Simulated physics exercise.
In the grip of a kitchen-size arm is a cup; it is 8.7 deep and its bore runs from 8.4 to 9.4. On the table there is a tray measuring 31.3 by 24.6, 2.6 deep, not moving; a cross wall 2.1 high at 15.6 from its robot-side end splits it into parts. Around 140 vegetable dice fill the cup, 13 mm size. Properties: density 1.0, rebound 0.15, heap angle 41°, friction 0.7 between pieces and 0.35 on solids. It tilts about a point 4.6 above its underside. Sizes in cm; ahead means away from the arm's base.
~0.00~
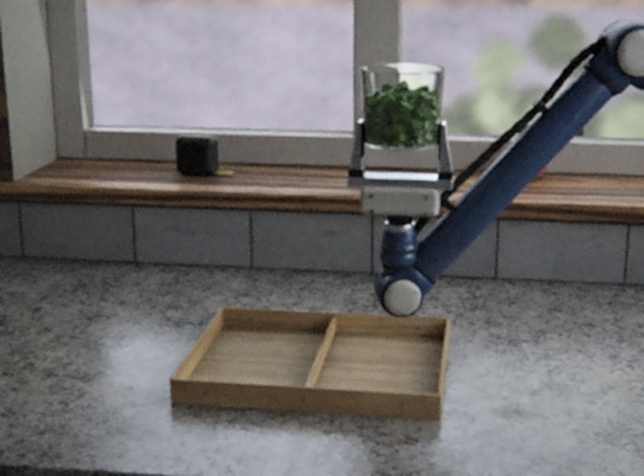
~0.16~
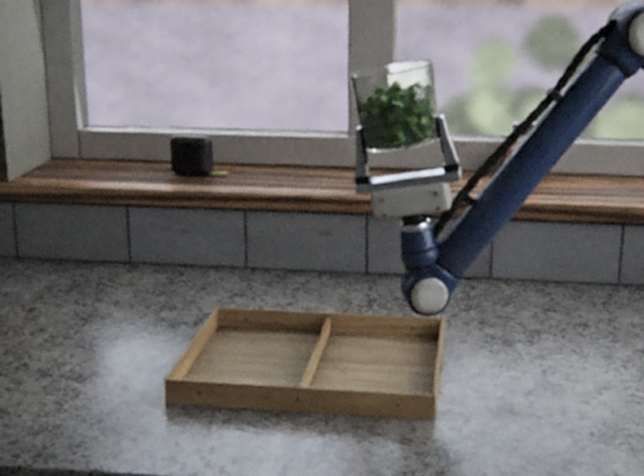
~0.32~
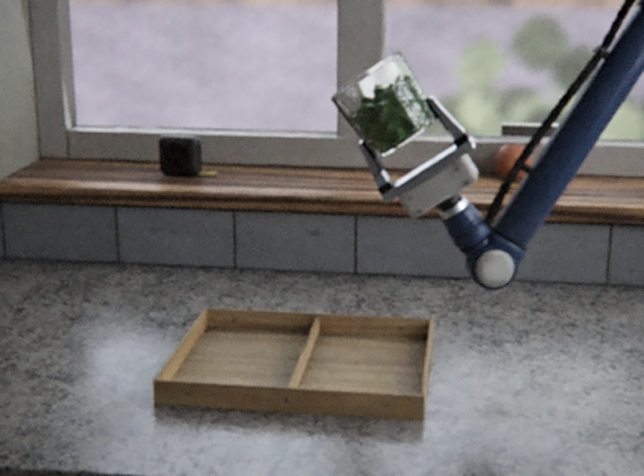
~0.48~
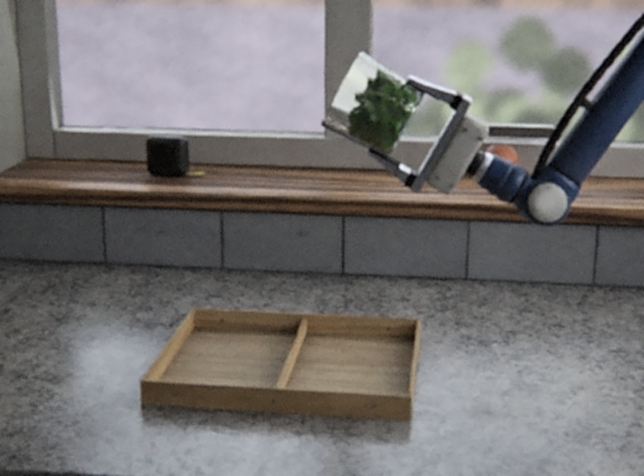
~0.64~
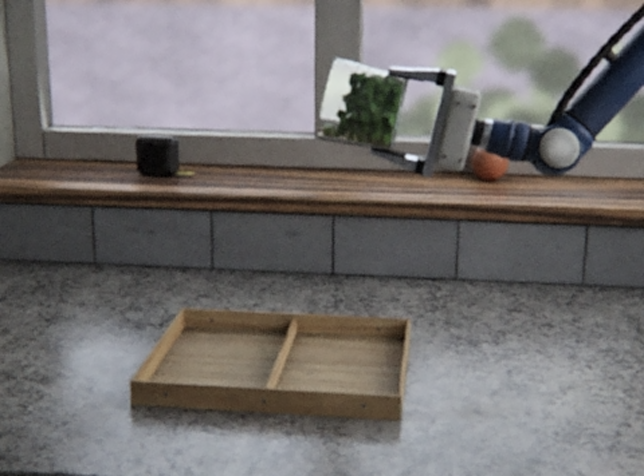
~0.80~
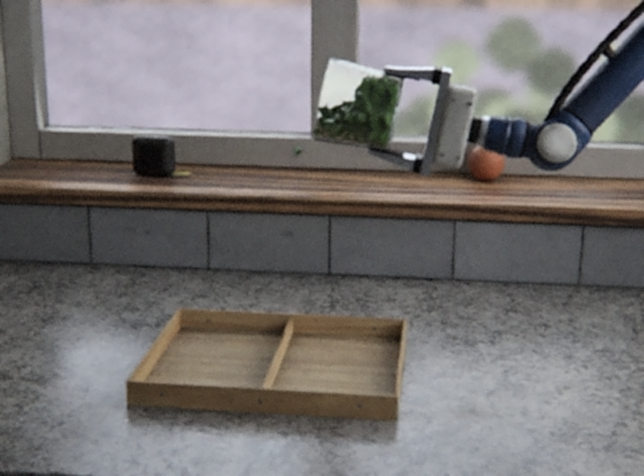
On a speckled gray counter by a window, a blue robotic arm holds a clear cup of chopped green vegetables upright above and behind a divided wooden tray. The arm tips the cup steadily to the left until it lies nearly sideways, and the green pieces shift toward its mouth.
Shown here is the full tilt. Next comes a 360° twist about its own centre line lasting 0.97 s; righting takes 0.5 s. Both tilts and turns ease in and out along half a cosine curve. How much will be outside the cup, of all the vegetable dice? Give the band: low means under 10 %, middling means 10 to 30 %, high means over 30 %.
Band: Middling.
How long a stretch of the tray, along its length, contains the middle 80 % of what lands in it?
The stretch runs close to 10 cm along the tray.
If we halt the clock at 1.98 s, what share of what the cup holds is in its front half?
Near enough 60 in a hundred.
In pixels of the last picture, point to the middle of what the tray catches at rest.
About (248, 367).
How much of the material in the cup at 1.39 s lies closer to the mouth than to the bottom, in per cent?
40 per cent, roughly.
After 1.39 s, tipped 80°, highest piece 37 above the table; 129 in the cup, 2 in the robot-side part, 2 in the far-side part, 6 in flight or on a rim.
After 1.98 s, tipped 51°, highest piece 36 above the table; 115 in the cup, 19 in the far-side part, 5 in the robot-side part.
After 2.47 s, upright, highest piece 38 above the table; 115 in the cup, 19 in the far-side part, 5 in the robot-side part.
After 3.17 s, upright, highest piece 38 above the table; 115 in the cup, 19 in the far-side part, 5 in the robot-side part.
In the end, 115 in the cup, 19 in the far-side part, 5 in the robot-side part. That is 17 % outside the cup.
